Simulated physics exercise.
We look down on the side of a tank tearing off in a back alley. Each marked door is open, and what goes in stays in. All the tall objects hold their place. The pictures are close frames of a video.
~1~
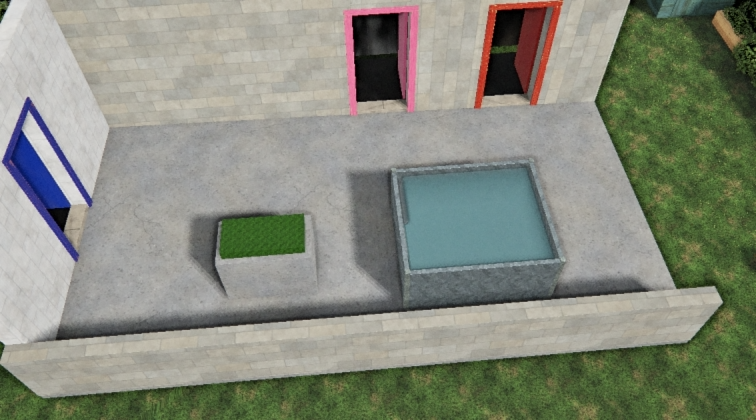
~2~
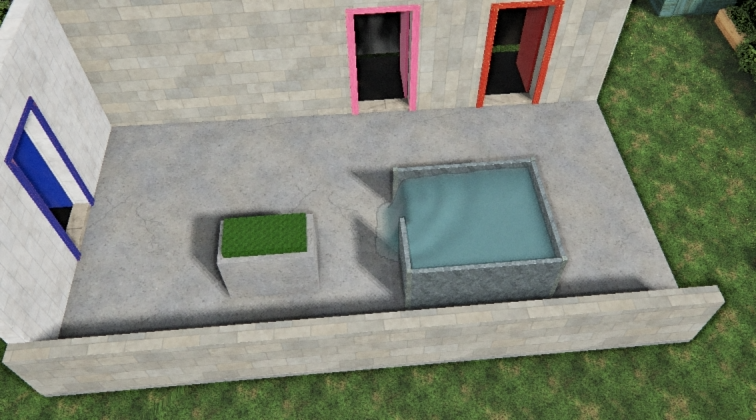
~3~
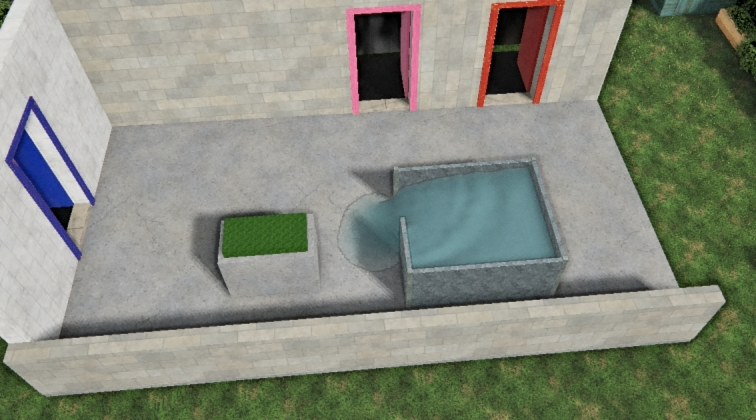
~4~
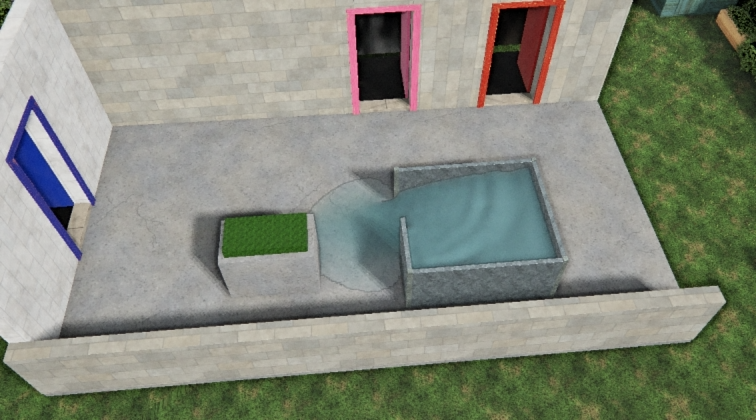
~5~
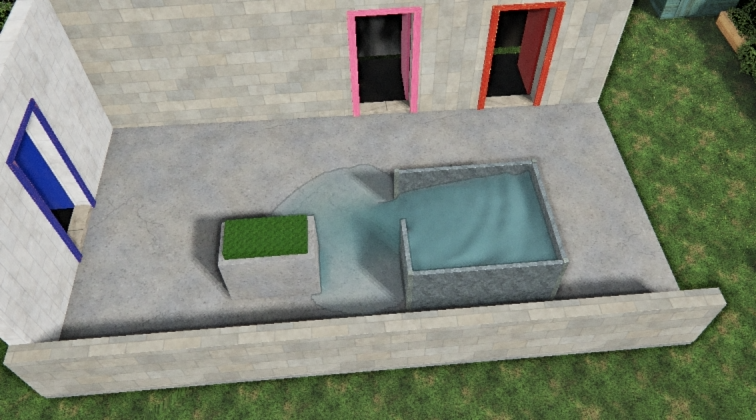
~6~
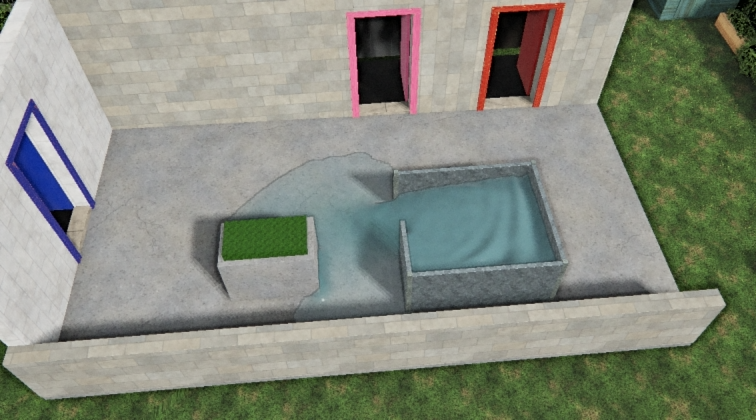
In a walled back alley, the left side of a stone water tank tore open, and water poured out leftward across the paving, reached the grass-topped block and spread around it.
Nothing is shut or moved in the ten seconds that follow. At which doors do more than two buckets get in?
The red door holds within the limit; the blue door floods; the pink door holds within the limit.
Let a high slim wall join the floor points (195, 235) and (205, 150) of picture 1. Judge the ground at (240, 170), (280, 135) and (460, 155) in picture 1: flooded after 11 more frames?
In that order: Covered, under water, clear.
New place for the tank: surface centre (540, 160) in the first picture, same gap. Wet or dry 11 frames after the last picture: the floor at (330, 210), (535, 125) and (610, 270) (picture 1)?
In that order: Covered, clear, free of water.
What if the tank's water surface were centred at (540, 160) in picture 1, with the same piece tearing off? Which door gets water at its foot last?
That is the door marked red.
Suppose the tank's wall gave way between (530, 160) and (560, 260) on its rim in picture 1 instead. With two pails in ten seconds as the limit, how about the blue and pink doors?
In short: The blue door stays under, the pink door lets less in.
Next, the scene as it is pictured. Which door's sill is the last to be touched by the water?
It is the red one.
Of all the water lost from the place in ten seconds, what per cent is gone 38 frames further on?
About 50 per cent.
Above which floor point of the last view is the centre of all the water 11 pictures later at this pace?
Close to (370, 236).
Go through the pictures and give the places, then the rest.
Still water in the tank at (473, 217), in the first frame.
The front is at (392, 204), out from the gap at (400, 221), in the second frame.
Water pours out at (401, 221) and has run to (346, 248), in the third frame.
Water pours out at (401, 222) and has run to a hidden place, in the fourth frame.
Water pours out at (401, 224) and has run to a hidden place, in the fifth frame.
The front is at a hidden place, out from the gap at (401, 225), in the sixth frame.
A moment on, water covers 40 % of the floor; the red door not reached, the blue door wet at the sill, nothing in, the pink door not reached.
Next, water covers 55 % of the floor; the red door not reached, the blue door over two buckets in, the pink door wet at the sill, nothing in.
Then, water covers 65 % of the floor; the red door not reached, the blue door far over two buckets in, the pink door wet at the sill, nothing in.
Later, water covers 70 % of the floor; the red door wet at the sill, nothing in, the blue door far over two buckets in, the pink door wet at the sill, nothing in.
In the end, water covers 90 % of the floor; the red door wet at the sill, nothing in, the blue door far over two buckets in, the pink door wet at the sill, nothing in.
